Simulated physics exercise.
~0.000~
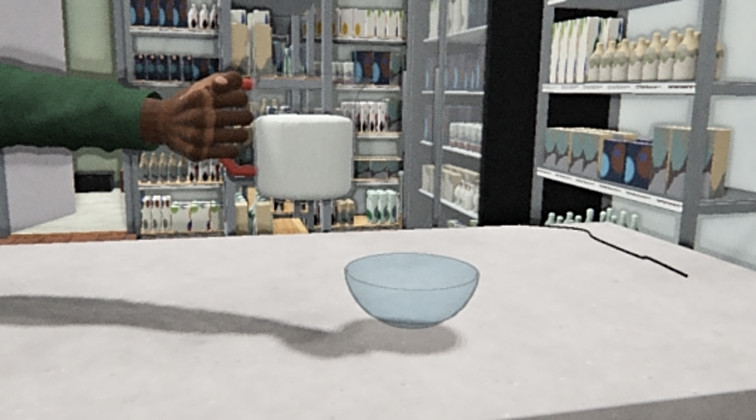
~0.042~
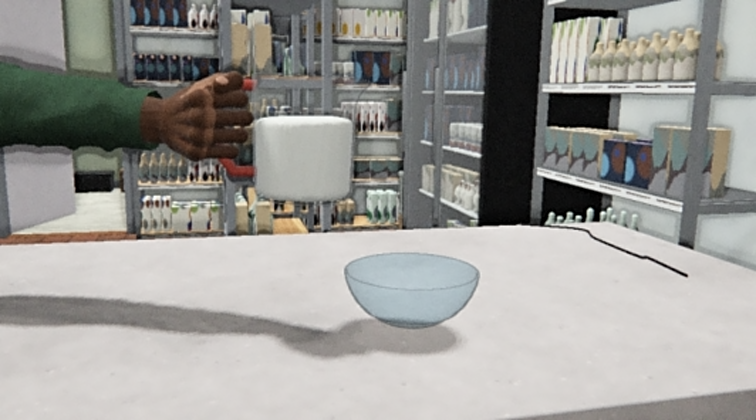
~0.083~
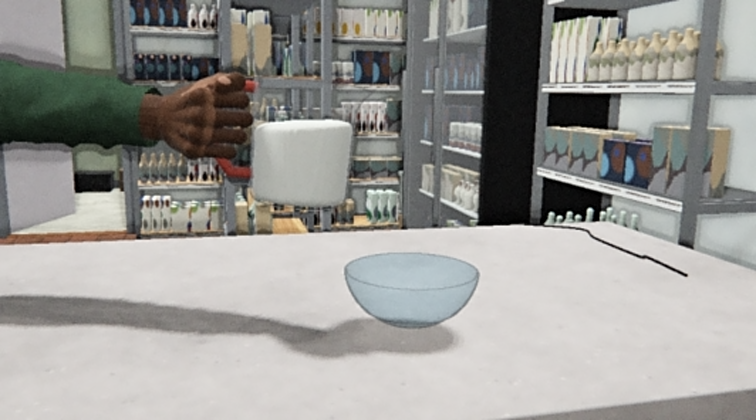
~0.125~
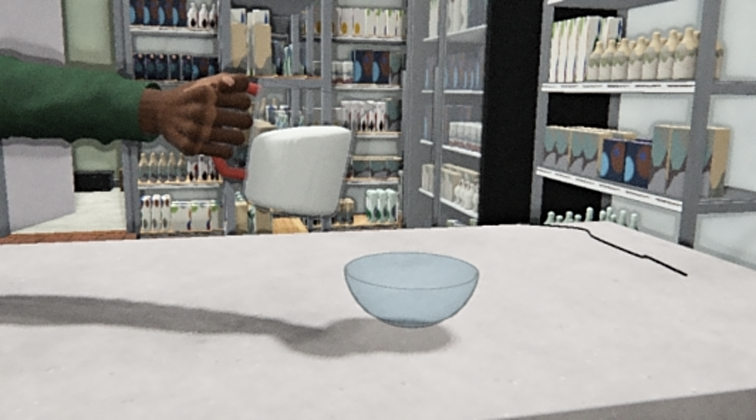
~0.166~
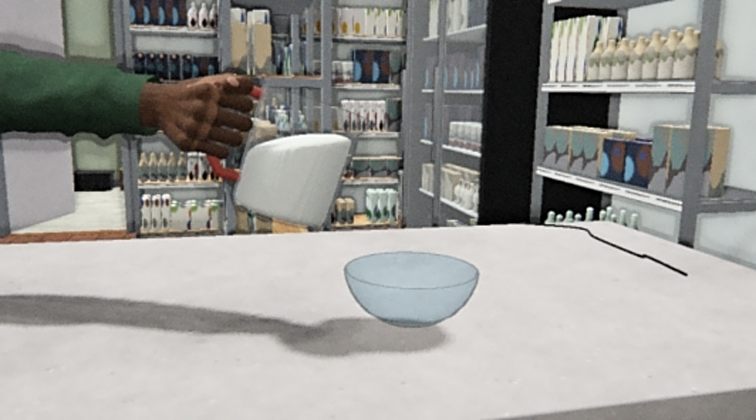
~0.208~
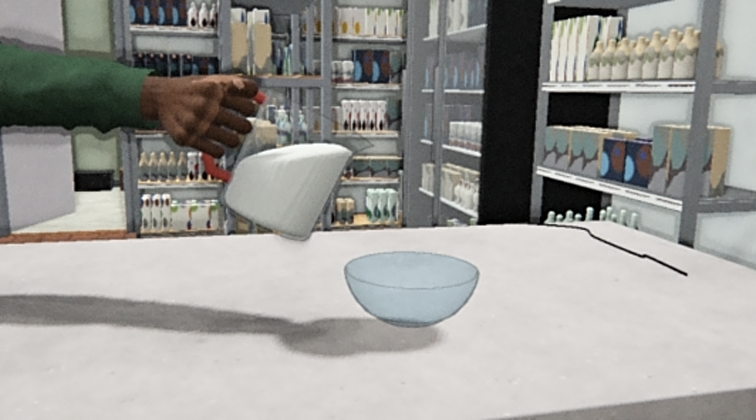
A brown-skinned hand in a dark green sleeve reaches in from the left, holding a white jug by its red handle above a pale counter, seen from just above counter level in a shop. A clear, bluish bowl sits below and to the right, before shelves of bottles and boxes. The jug tilts clockwise, slowly then further, its right side dipping towards the bowl, while the camera stays still.
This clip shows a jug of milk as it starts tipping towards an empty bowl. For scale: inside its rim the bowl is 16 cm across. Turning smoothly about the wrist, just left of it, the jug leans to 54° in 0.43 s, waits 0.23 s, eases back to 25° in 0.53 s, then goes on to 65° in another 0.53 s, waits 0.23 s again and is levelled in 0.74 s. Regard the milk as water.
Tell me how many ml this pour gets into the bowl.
This pour delivers roughly 270 ml.
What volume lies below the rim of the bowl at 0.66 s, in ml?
At that moment it holds close to 20 ml.
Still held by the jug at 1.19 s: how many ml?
Volume remaining: Near 570 ml.
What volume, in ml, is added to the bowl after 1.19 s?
About 170 ml.
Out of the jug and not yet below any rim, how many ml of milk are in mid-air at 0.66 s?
About 60 ml.
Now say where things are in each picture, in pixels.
In the first picture, it leans 0°; its right rim is at (372, 78); the milk meets the walls at (256, 119) and (350, 119); the bowl's rim runs from (347, 275) to (473, 268).
In the second picture, it leans 1°; its right rim is at (373, 82); the milk meets the walls at (257, 121) and (350, 120).
In the third picture, it leans 5°; its right rim is at (374, 91); the milk meets the walls at (255, 127) and (349, 124).
In the fourth picture, it leans 11°; its right rim is at (376, 106); the milk meets the walls at (253, 140) and (349, 130).
In the fifth picture, it leans 18°; its right rim is at (376, 124); the milk meets the walls at (247, 153) and (349, 138).
In the sixth picture, it leans 26°; its right rim is at (374, 145); the milk meets the walls at (237, 163) and (350, 148).
Then, 0.66 s in, the tilt is 54° and the bowl has 20 ml, the jug 615 ml, and 0 ml is on the work surface.
Then, 1.19 s in, the tilt is 25° and the bowl has 100 ml, the jug 570 ml, and 30 ml is on the work surface.
Then, 1.95 s in, the tilt is 65° and the bowl has 175 ml, the jug 445 ml, and 35 ml is on the work surface.
Then, 2.48 s in, the tilt is 12° and the bowl has 270 ml, the jug 390 ml, and 40 ml is on the work surface.
Finally, the bowl has 270 ml, the jug 390 ml, and 40 ml is on the work surface.
